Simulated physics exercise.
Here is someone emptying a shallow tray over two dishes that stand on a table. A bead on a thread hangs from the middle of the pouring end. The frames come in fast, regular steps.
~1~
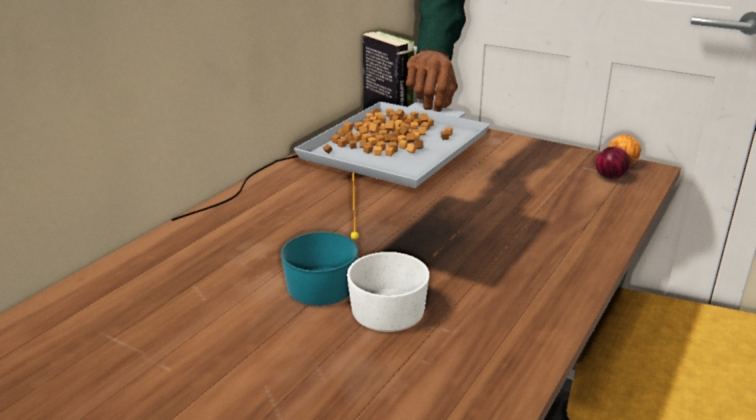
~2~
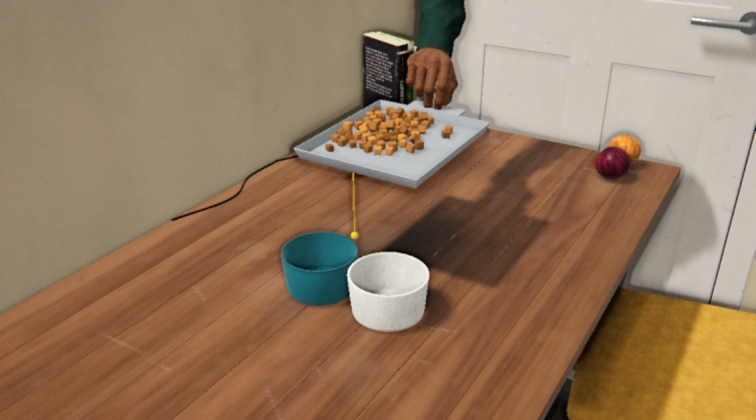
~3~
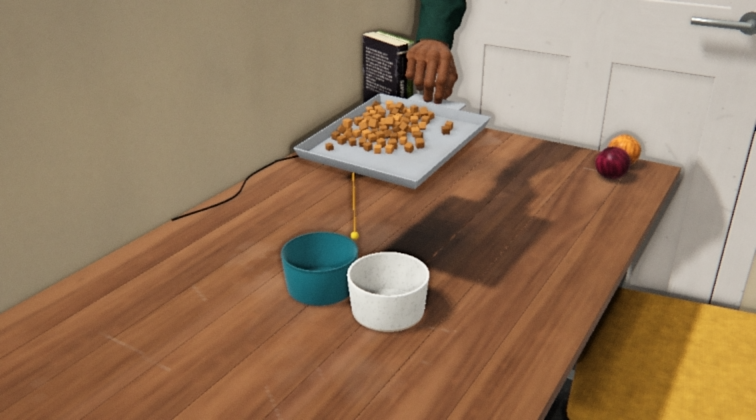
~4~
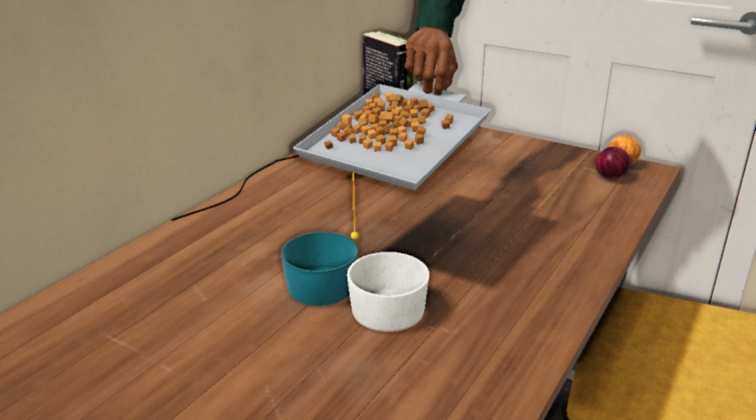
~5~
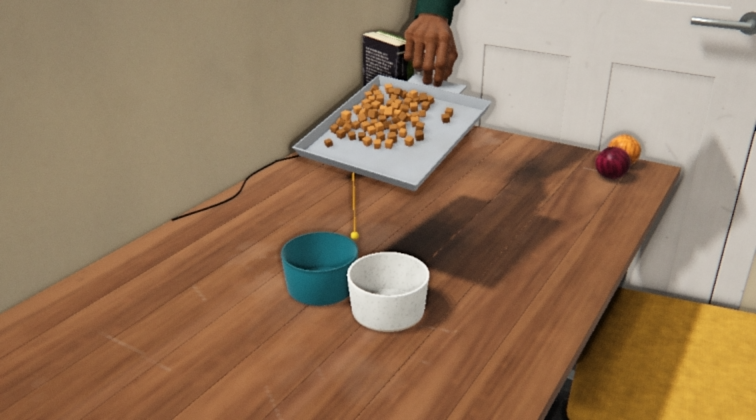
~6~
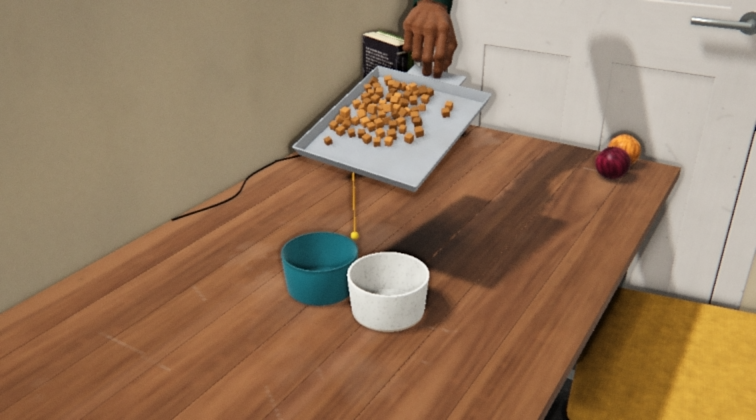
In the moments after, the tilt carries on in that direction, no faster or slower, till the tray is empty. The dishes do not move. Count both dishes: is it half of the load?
Caught overall: The larger part.
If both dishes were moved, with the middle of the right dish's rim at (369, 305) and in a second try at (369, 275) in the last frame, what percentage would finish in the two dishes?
Near 10 % and 80 %.
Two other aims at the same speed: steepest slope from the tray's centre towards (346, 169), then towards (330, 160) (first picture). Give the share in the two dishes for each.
Roughly 60 per cent, and 40 per cent.
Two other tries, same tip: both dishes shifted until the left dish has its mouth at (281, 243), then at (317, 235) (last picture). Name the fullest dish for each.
The first try: The dish on the right. The second: The right one.
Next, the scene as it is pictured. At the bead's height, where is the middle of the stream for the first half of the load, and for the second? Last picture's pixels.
At about (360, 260), then at (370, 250).
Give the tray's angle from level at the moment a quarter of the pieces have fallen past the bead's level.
Around 70° of tilt.
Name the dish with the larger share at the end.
Fuller: The dish on the right.
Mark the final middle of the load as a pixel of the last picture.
At about (380, 302).
Soon after the last picture, tray tipped steeply; about two thirds on the tray; a small part in the right dish; a stray few in the left dish; about a quarter in the air.
A little later, tray tipped past a quarter turn; about a quarter on the tray; about a third in the right dish; a small part in the left dish; a small part outside both; about a quarter in the air.
Later still, tray tipped past a quarter turn; about two thirds in the right dish; about a quarter in the left dish; a small part outside both; a stray few in the air.
At rest, tray tipped past a quarter turn; about two thirds in the right dish; about a quarter in the left dish; a small part outside both; a stray few in the air.
